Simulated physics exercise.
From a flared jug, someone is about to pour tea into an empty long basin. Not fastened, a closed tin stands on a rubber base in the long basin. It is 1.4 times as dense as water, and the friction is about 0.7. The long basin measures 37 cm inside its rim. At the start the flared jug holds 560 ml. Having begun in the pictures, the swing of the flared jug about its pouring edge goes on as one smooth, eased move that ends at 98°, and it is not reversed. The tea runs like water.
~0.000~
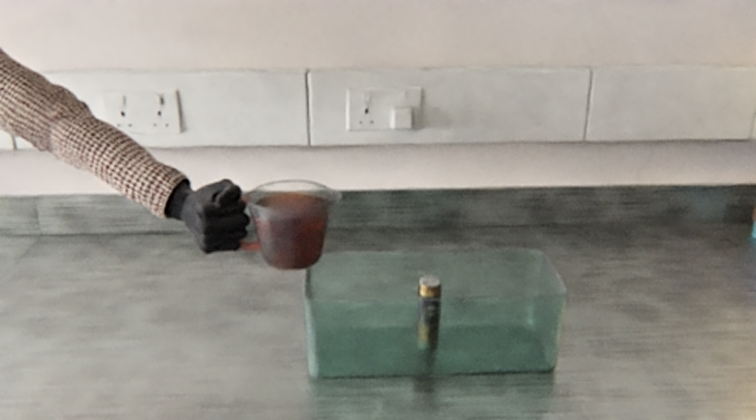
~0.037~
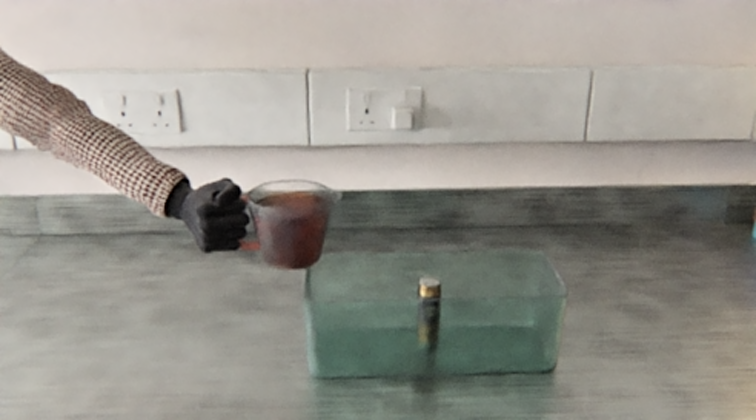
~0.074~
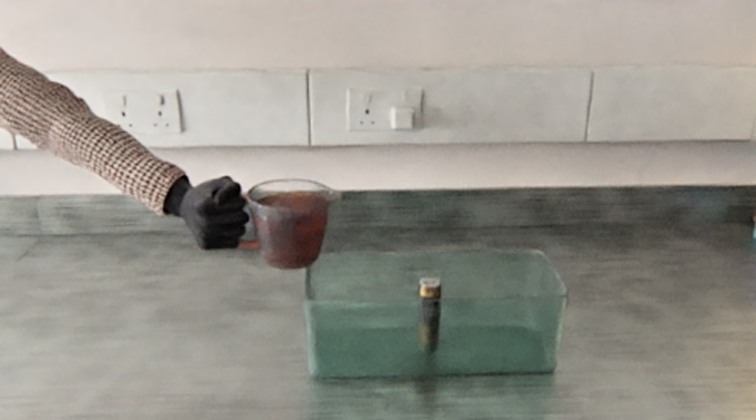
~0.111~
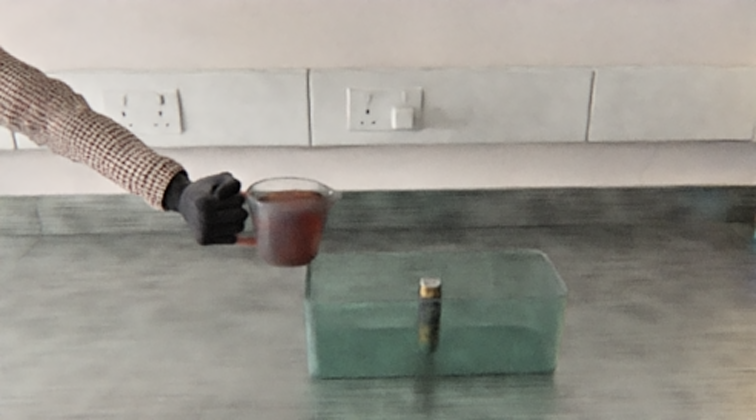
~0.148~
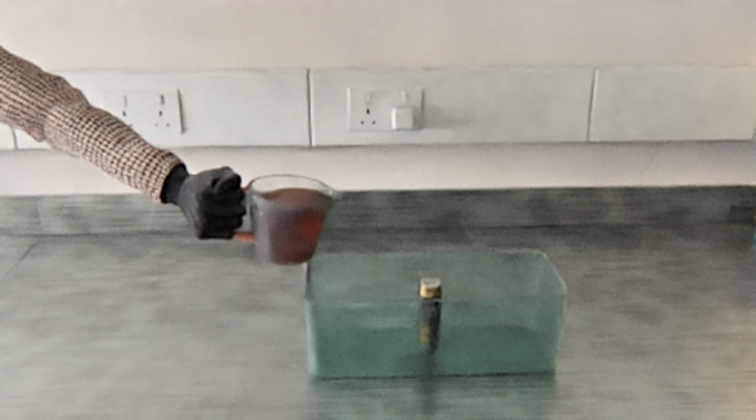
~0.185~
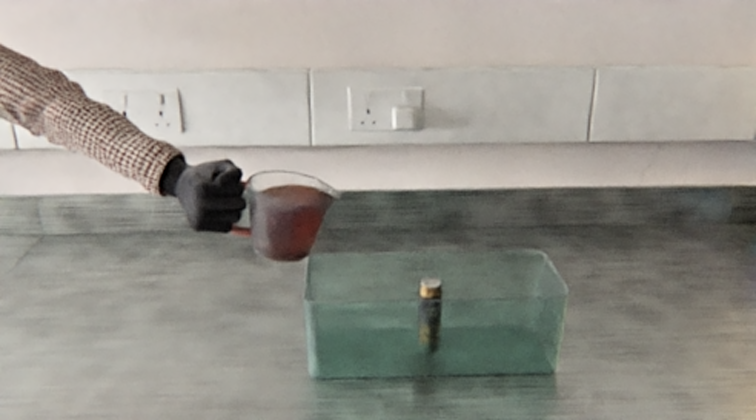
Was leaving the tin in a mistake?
Yes. My bet is it capsizes.
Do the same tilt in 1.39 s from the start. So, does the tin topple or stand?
Result: Tin upright.
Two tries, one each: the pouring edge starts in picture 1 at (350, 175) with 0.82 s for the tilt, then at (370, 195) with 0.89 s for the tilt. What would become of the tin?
First it stays on its base; then it stays on its base.
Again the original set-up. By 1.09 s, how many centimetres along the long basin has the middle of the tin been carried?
It has moved some 5 cm.
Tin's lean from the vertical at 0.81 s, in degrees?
Tilt: Around 0 degrees.
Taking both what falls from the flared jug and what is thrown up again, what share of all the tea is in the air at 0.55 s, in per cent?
Some 24 % is the figure.
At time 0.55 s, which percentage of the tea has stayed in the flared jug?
74 %.
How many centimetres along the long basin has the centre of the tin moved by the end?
In the end the tin's centre has shifted about 11.0 centimetres.
By 0.55 s the tilt is 66° and 74 per cent is still to pour; the tin stands where it began.
By 0.81 s the tilt is 96° and 16 per cent is still to pour; the tin stands where it began.
By 1.09 s the tilt is 98° and 0 per cent is still to pour; the tin leans 15°.
By 1.39 s the tilt is 98° and 0 per cent is still to pour; the tin lies on its side.
At rest the tin lies on its side.
